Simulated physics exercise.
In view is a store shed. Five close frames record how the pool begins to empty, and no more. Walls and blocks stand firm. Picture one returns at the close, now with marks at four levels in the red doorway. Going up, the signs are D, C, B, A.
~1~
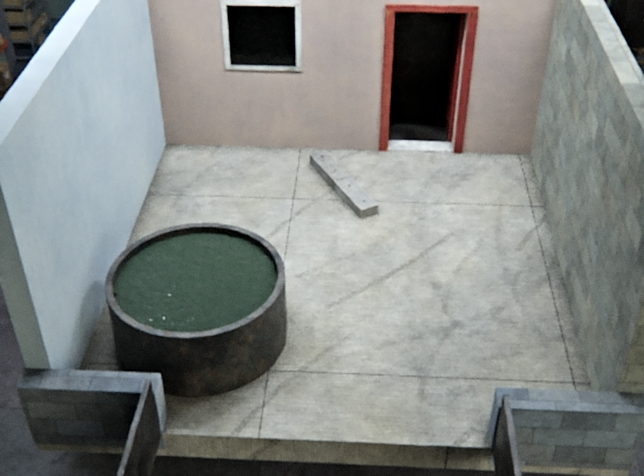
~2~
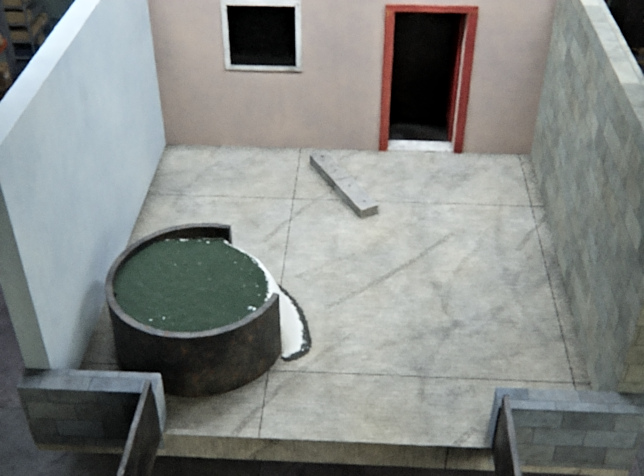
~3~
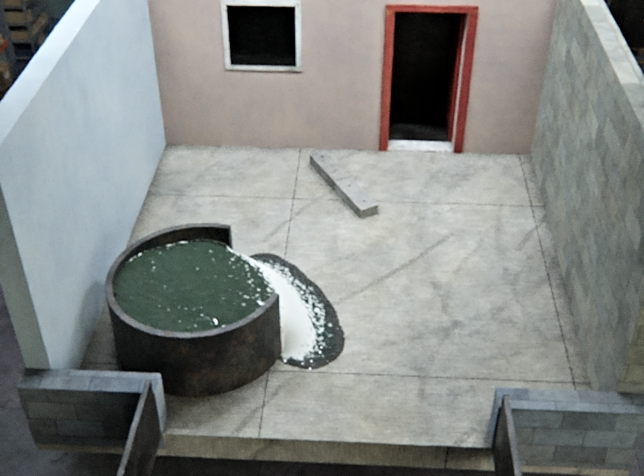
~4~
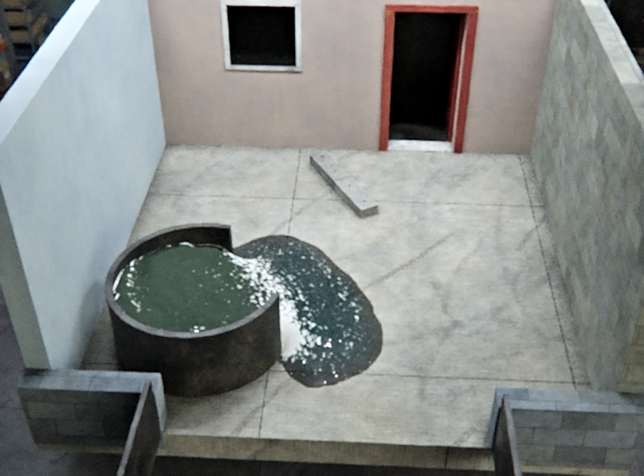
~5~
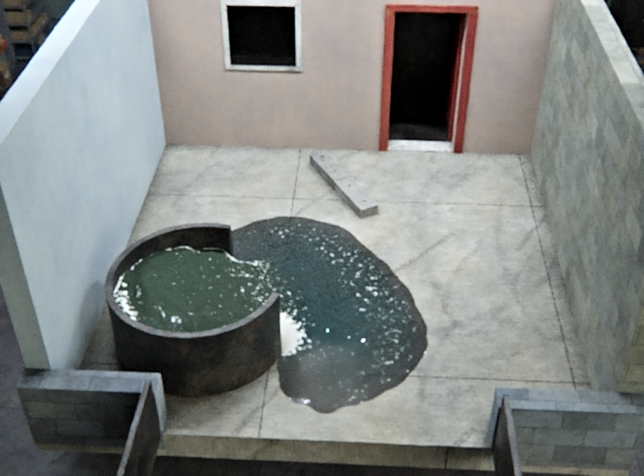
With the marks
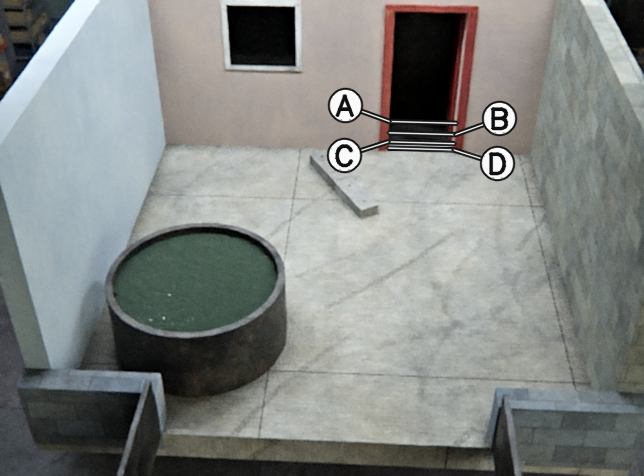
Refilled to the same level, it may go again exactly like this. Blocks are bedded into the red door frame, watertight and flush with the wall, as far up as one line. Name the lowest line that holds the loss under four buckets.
I would pick mark C.
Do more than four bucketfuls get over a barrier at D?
Yes.
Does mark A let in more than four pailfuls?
No.
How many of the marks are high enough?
Three of the four.
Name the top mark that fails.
It is D.
In white, A at (423, 122); B at (422, 133); C at (421, 142); D at (420, 149); from the bottom up D, C, B, A.
If A is chosen, nothing gets over.
If B is chosen, nothing gets over.
If C is chosen, a splash gets over, under a bucket.
If D is chosen, about 9 bucketfuls get in.
